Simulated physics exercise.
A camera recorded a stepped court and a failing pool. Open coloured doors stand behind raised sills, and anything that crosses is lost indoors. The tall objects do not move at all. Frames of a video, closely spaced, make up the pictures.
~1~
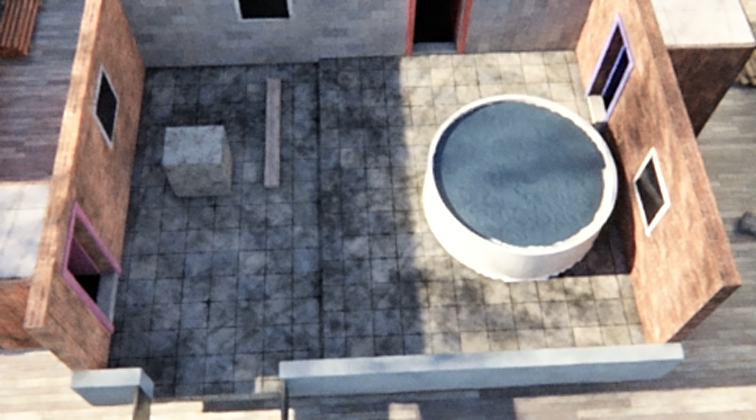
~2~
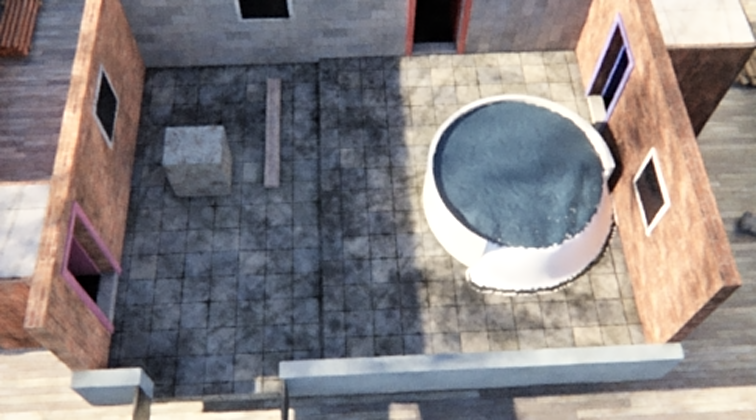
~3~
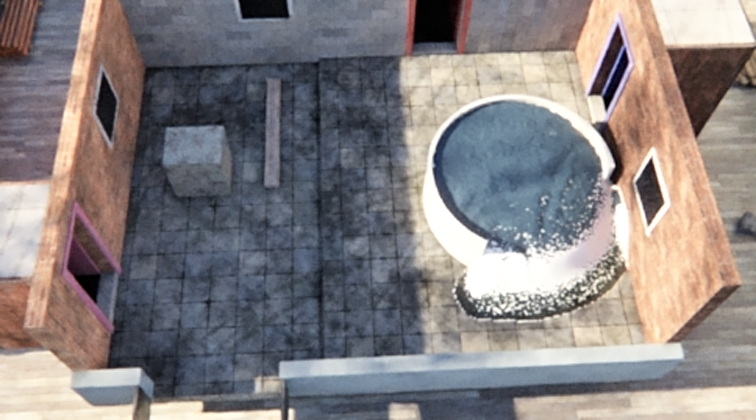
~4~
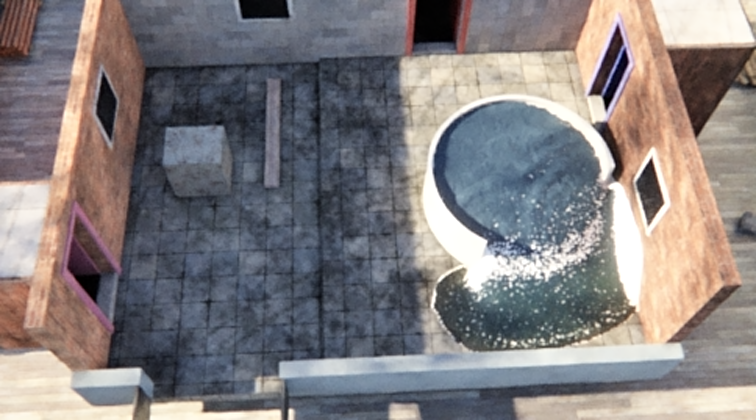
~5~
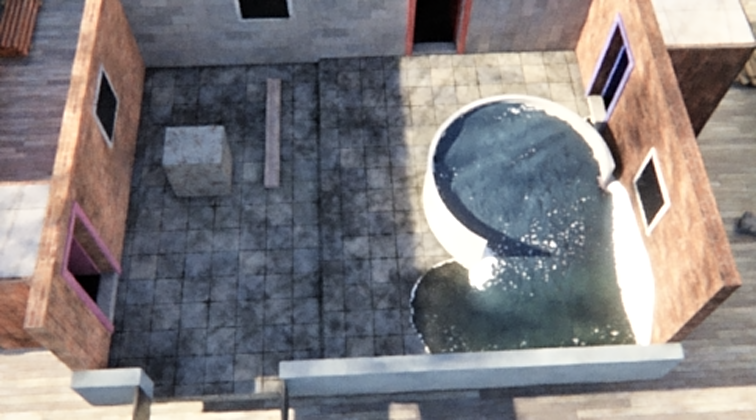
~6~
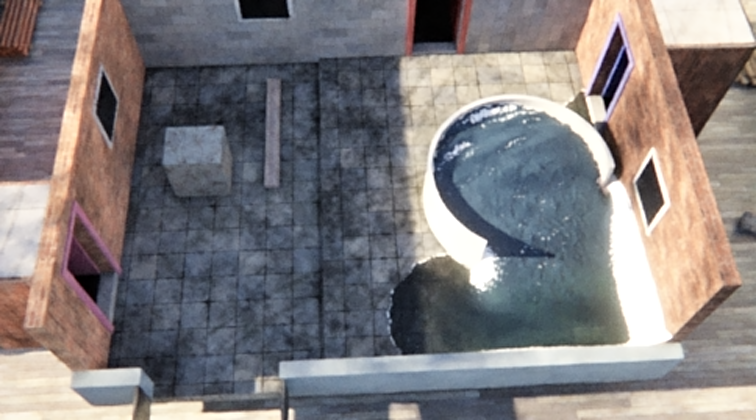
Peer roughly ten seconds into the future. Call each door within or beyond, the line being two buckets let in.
Red door - within; blue door - within; pink door - beyond.
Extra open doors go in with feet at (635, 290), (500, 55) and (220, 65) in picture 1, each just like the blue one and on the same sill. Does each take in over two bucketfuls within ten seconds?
Door by door, it goes clears the line, misses the line, clears the line.
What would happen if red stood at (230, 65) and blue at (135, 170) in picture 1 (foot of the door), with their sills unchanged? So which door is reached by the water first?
The pink one gets wet first.
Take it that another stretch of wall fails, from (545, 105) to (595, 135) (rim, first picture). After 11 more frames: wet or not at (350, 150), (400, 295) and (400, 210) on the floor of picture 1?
First unwetted, second unwetted, third unwetted.
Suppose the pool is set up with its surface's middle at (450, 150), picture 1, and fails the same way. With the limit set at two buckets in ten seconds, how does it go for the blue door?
Blue: Above.
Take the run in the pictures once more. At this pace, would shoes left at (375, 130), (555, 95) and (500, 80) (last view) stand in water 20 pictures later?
Taking them as listed, they are spared, waterlogged and waterlogged.
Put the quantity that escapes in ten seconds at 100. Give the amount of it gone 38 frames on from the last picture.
I'd say about 55 per cent.
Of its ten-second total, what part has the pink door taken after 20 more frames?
It should be near 5 percent of the ten-second total.
A moment on, water covers 20 % of the floor; the red door not reached, the blue door wet at the sill, nothing in, the pink door not reached.
Next, water covers 35 % of the floor; the red door not reached, the blue door wet at the sill, nothing in, the pink door not reached.
Then, water covers 70 % of the floor; the red door wet at the sill, nothing in, the blue door wet at the sill, nothing in, the pink door under two buckets in.
Later, water covers 90 % of the floor; the red door wet at the sill, nothing in, the blue door wet at the sill, nothing in, the pink door far over two buckets in.
In the end, water covers 95 % of the floor; the red door wet at the sill, nothing in, the blue door wet at the sill, nothing in, the pink door far over two buckets in.
